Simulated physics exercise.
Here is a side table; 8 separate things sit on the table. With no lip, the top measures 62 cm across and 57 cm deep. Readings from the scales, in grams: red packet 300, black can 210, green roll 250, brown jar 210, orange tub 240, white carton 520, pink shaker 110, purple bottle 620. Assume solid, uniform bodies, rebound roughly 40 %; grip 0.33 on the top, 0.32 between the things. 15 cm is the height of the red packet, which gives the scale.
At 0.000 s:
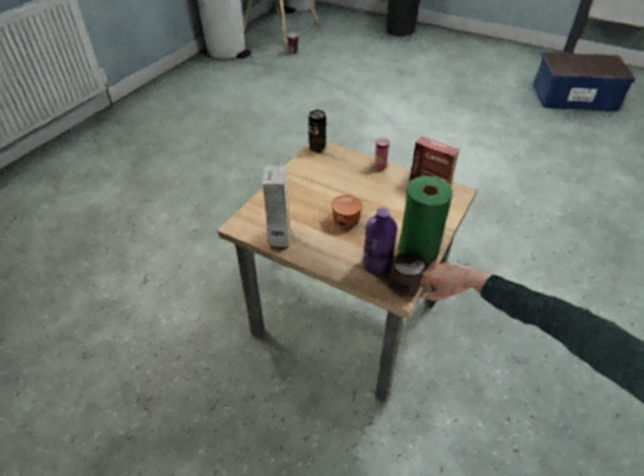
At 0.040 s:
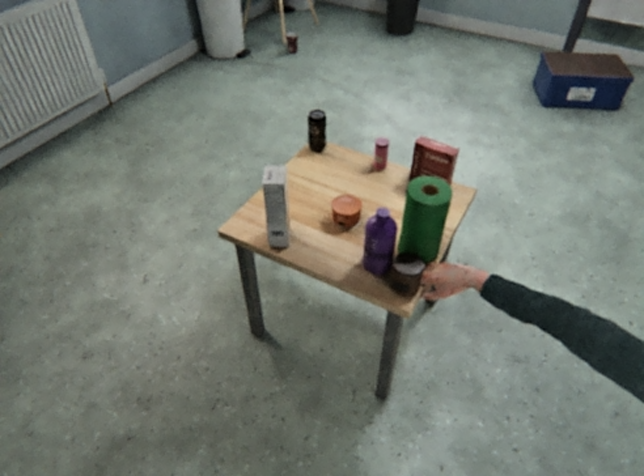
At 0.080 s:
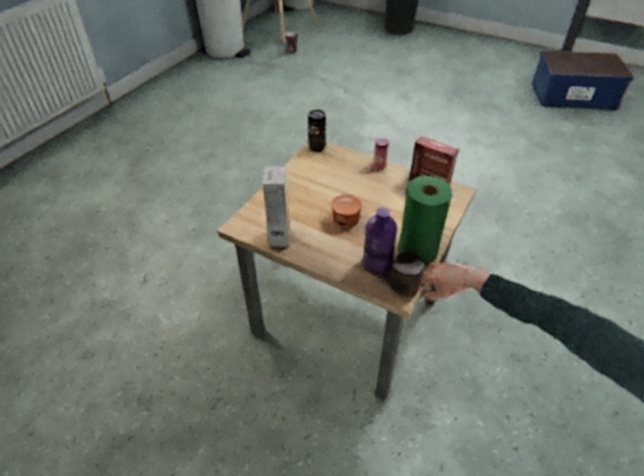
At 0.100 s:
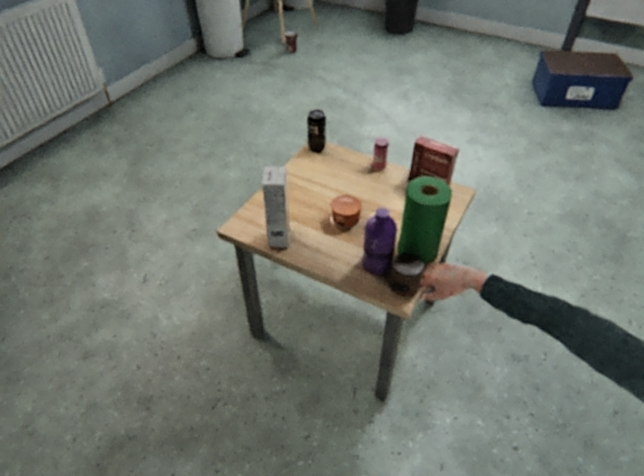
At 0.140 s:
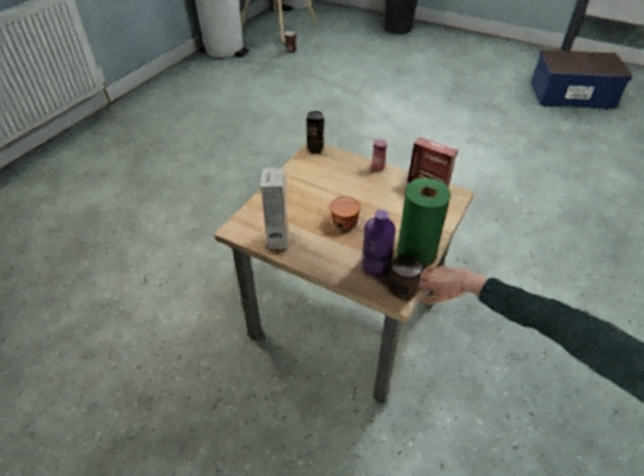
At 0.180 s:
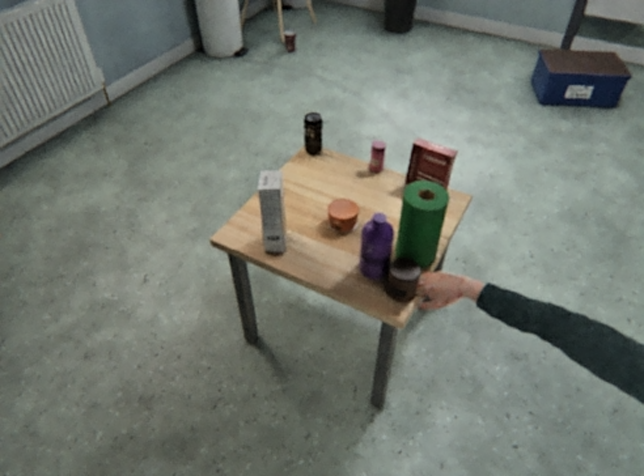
The clip shows a small wooden table holding assorted containers, a green roll and a red packet, while a hand reaching from the right touches a dark jar at the near corner and the table shifts slightly toward the viewer.
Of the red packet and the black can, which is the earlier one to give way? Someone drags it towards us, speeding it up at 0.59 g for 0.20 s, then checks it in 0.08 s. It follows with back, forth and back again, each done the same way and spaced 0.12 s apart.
It is the former of the two.
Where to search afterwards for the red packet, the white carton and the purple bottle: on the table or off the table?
Outcome: The red packet departs its support; the white carton departs its support; the purple bottle remains on its support.
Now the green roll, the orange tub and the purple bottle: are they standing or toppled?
Outcome noted - the green roll survives without falling, the orange tub survives without falling, the purple bottle survives without falling.
After 0.78 s, brown jar, white carton and pink shaker now off the table; black can on its side near (309, 147); red packet on its side near (434, 176).
After 1.38 s, table shifted 12 cm; red packet now off the table; black can on its side near (288, 168); green roll slid 6 cm.
By the end (2.2 s), off the table, red packet, brown jar, white carton and pink shaker; tipped over on the table, black can; not toppled but over 5 cm from the start, green roll and orange tub; purple bottle in place, give or take 5 cm. Seen from the same camera at the end, red packet near (380, 295), black can near (303, 153). Red packet went at 0.26 s; black can went at 0.58 s.
